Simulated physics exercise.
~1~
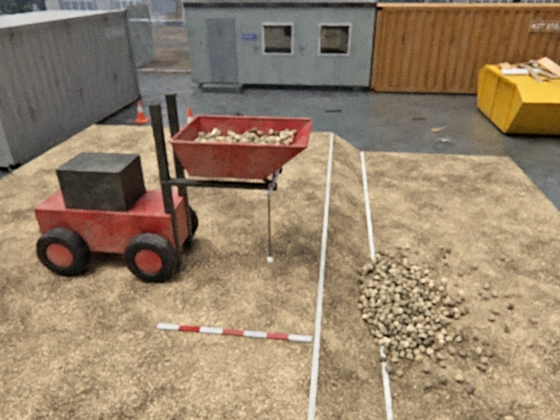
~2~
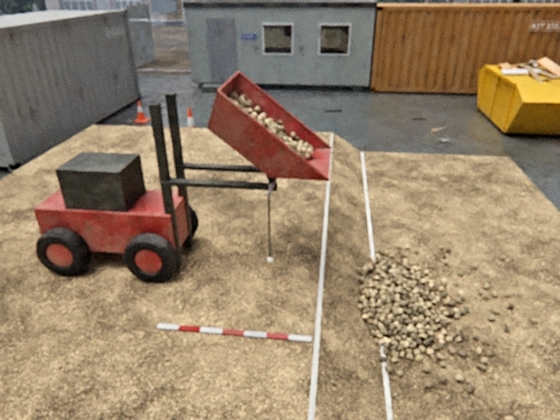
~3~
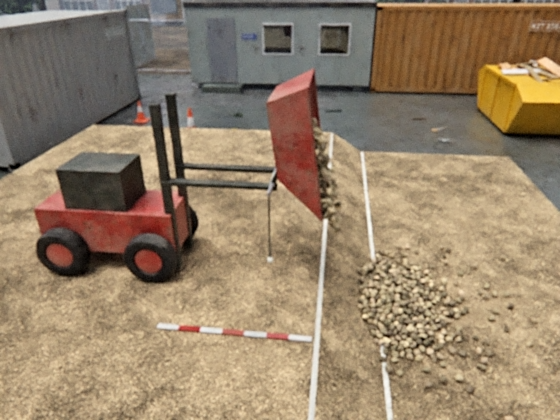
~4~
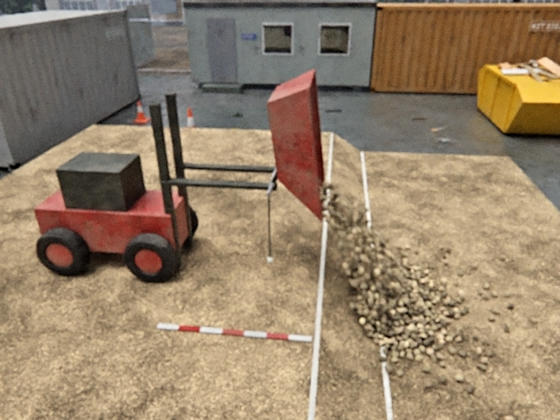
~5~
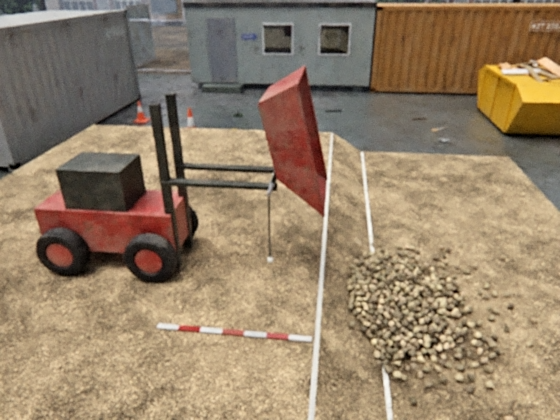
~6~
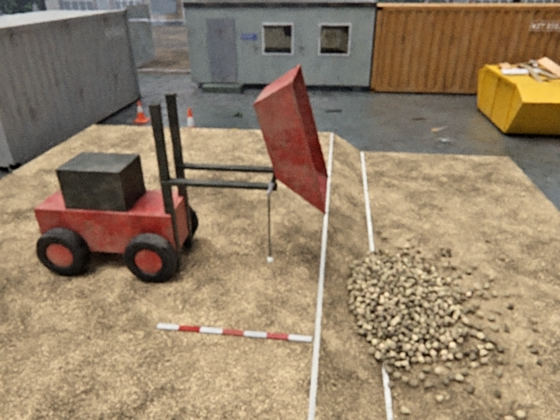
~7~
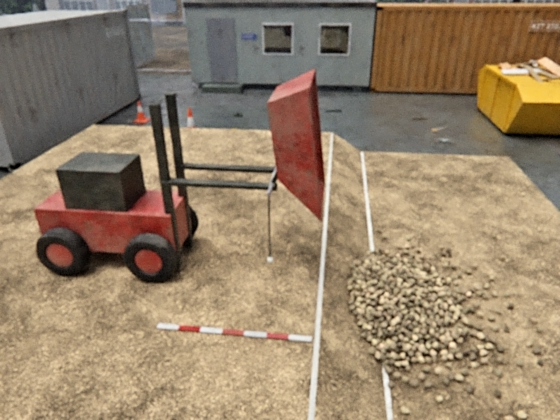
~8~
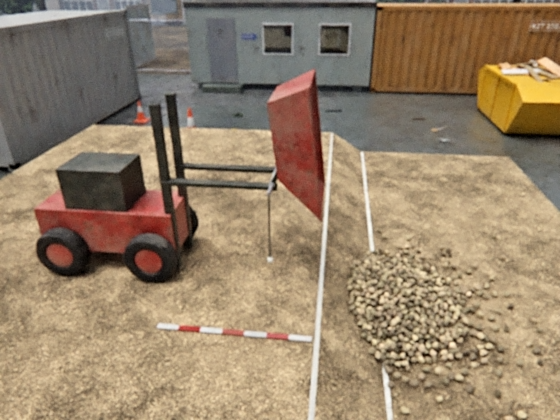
A red toy-like fork truck with black wheels and a dark box on its back stands at the left of a sandy yard, seen from slightly above, holding up a red skip of pale stones. Before it, white lines edge a bank with a stone heap at its foot, a striped staff lies in front, and containers, a grey cabin and a yellow bin stand behind. The skip tips forward to the right until nearly upright, and stones pour down the slope onto the heap. Emptied, it rocks back slightly and forward again. It ends steeply tipped and still, above a larger, wider heap.
